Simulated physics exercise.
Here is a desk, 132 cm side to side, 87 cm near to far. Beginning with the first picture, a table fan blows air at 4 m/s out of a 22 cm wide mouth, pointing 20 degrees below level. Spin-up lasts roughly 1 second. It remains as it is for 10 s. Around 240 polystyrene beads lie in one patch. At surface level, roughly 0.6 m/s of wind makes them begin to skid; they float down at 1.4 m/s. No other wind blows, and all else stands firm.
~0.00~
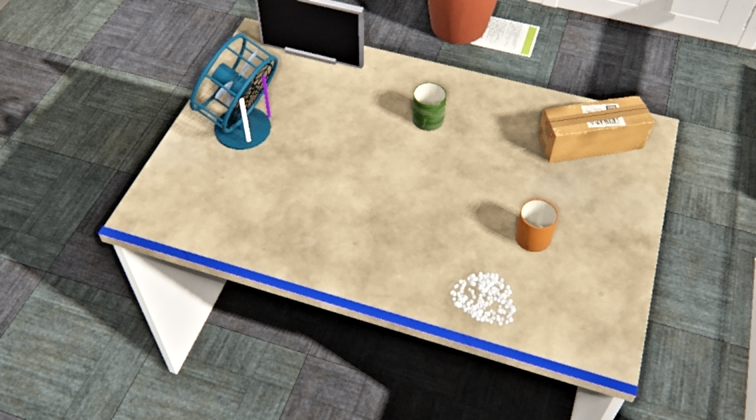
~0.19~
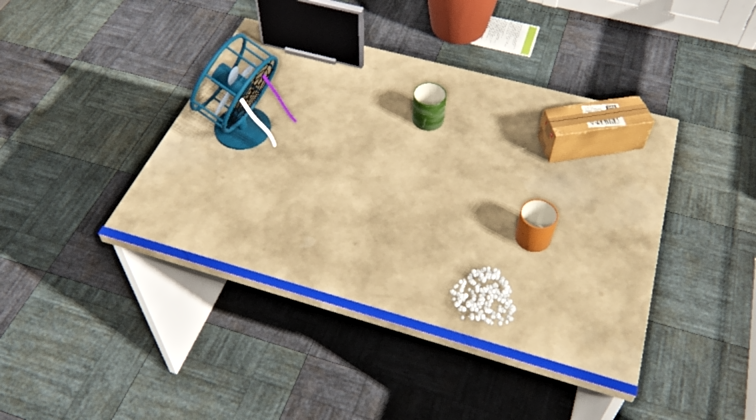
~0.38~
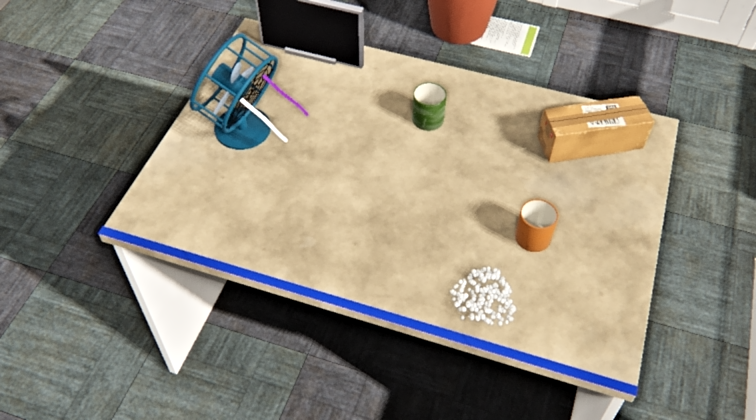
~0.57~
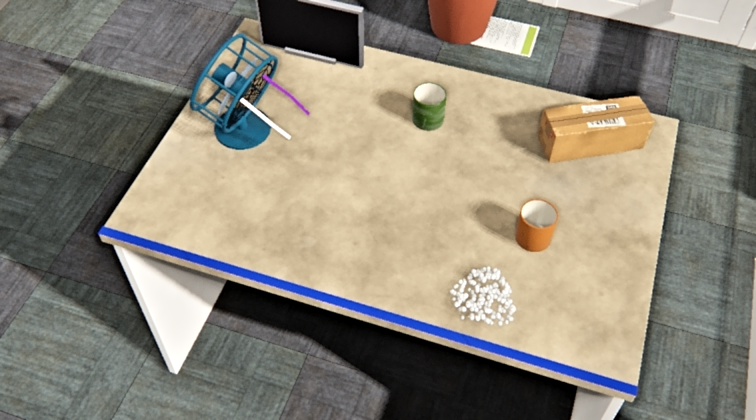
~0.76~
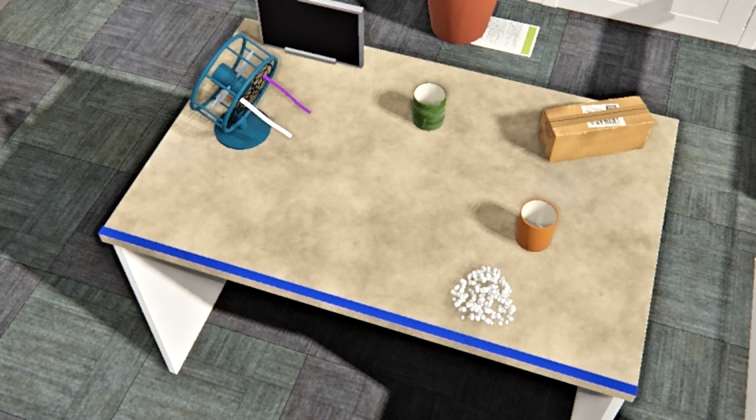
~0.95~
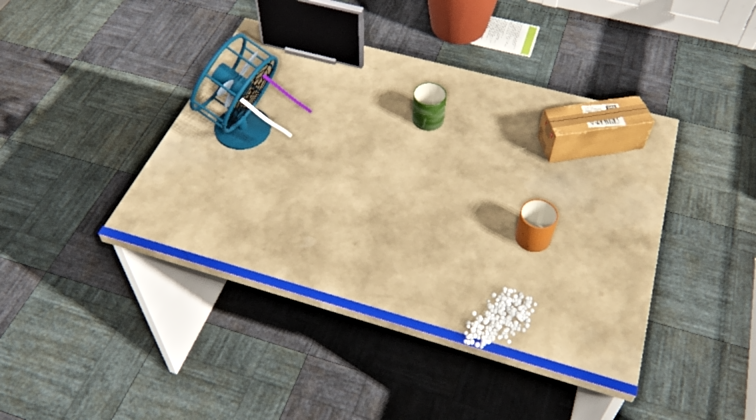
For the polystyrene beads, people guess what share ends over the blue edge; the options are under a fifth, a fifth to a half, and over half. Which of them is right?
Over half.
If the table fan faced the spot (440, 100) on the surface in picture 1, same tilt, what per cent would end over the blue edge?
80 %.
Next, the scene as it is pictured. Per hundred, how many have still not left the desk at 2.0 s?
Some 0 percent are still there.
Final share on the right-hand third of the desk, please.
Something close to 0 % ends up there.
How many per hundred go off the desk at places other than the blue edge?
Roughly 3 %.
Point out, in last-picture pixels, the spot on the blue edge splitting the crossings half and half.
Around (534, 366).
After 2.0 s, 97 % are over the blue edge; 100 % have settled or left.
After 3.2 s, 97 % are over the blue edge; 100 % have settled or left.
After 5.5 s, 97 % are over the blue edge; 100 % have settled or left.
After 10.0 s, at the end, 97 % are over the blue edge.
